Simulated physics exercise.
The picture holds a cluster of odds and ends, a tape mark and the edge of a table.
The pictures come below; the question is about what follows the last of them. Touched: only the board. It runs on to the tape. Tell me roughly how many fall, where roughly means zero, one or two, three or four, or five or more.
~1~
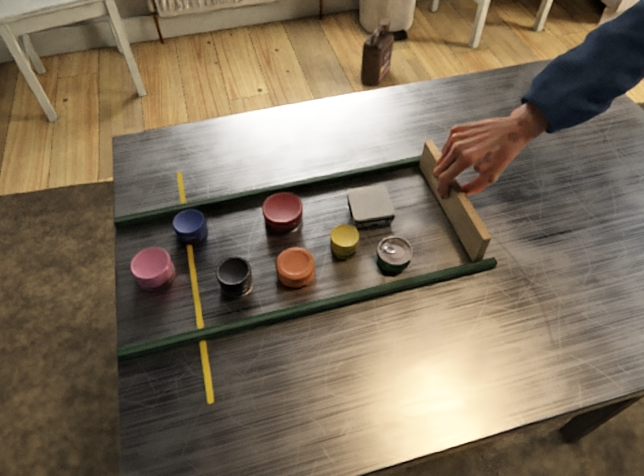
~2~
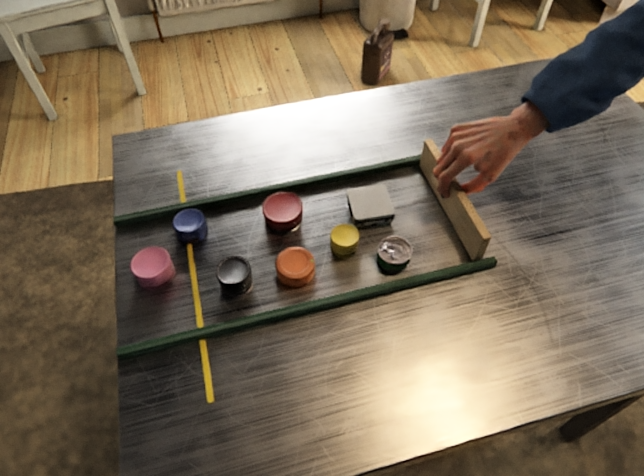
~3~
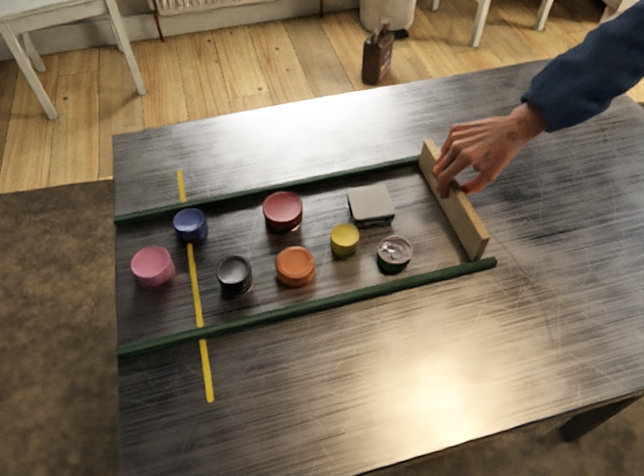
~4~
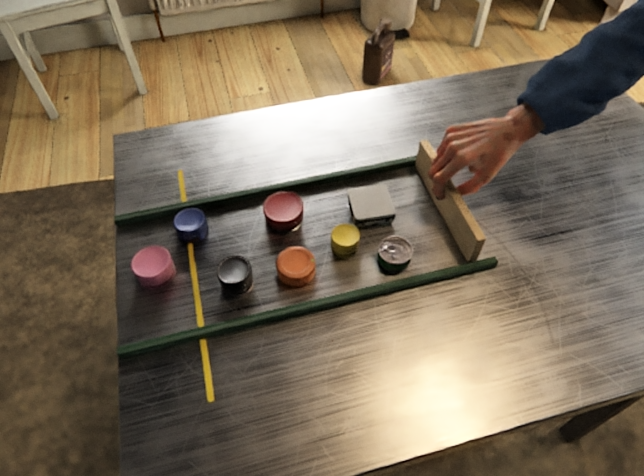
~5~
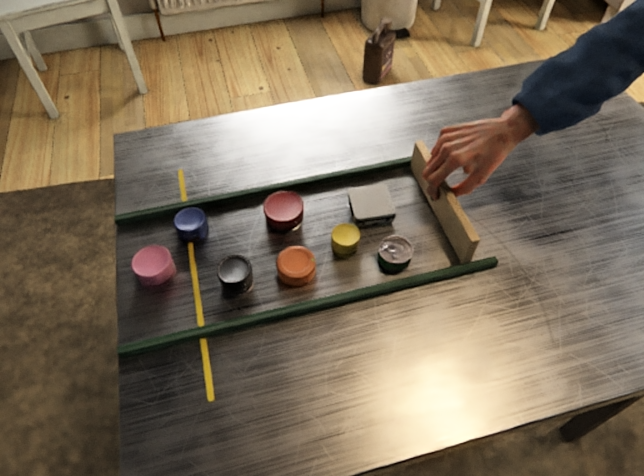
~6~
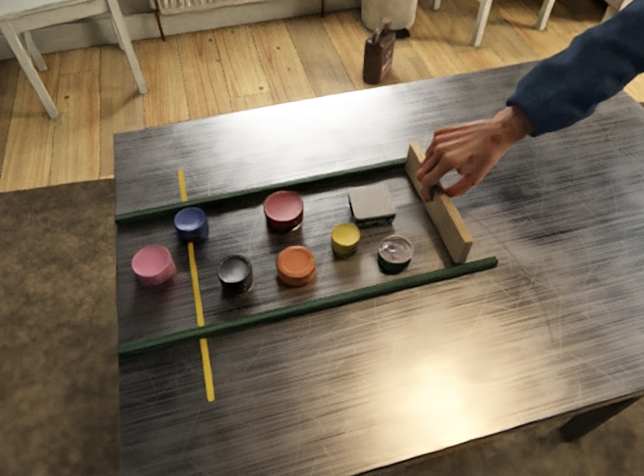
Roughly, one or two fall.
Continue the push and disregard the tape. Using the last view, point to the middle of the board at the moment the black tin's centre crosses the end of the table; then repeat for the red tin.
Roughly (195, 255); for the second one, roughly (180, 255).
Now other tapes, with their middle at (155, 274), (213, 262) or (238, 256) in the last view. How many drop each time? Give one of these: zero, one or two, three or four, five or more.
In order, the falls would come to 5 or more; just one or two; not one.
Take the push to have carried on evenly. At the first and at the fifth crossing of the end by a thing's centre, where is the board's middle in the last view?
Near (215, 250) first, near (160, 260) second.
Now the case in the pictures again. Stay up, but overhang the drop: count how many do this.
So the number is 2.
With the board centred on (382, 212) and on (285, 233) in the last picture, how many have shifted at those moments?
By the first moment it's 2, by the second it's 7.
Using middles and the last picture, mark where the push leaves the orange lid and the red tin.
Looks like one lands around (148, 297), and the other around (125, 242).
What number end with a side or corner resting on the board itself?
Well, it touches 3.
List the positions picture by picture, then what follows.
The first frame shows pink tub (153, 269); blue tub (191, 227); black tin (235, 277); board (452, 198); tape (192, 268).
The second frame shows blue tub (191, 226); green tin (394, 254).
The third frame shows black tin (235, 277); red tin (283, 212).
The fourth frame shows pink tub (154, 267); orange lid (296, 266).
The fifth frame shows blue tub (192, 225); white case (371, 206).
The sixth frame shows pink tub (154, 267); blue tub (192, 225); black tin (236, 276); board (436, 201); tape (193, 266).
A little later, none off yet; pink tub at rest near (154, 267); blue tub at rest near (192, 225); black tin at rest near (236, 276).
Next, none off yet; pink tub at rest near (154, 267); blue tub shifted about its own width near (167, 228); black tin shifted about its own width near (194, 288).
When it is over, the number that fall off is one or two; down, black tin and blue tub.
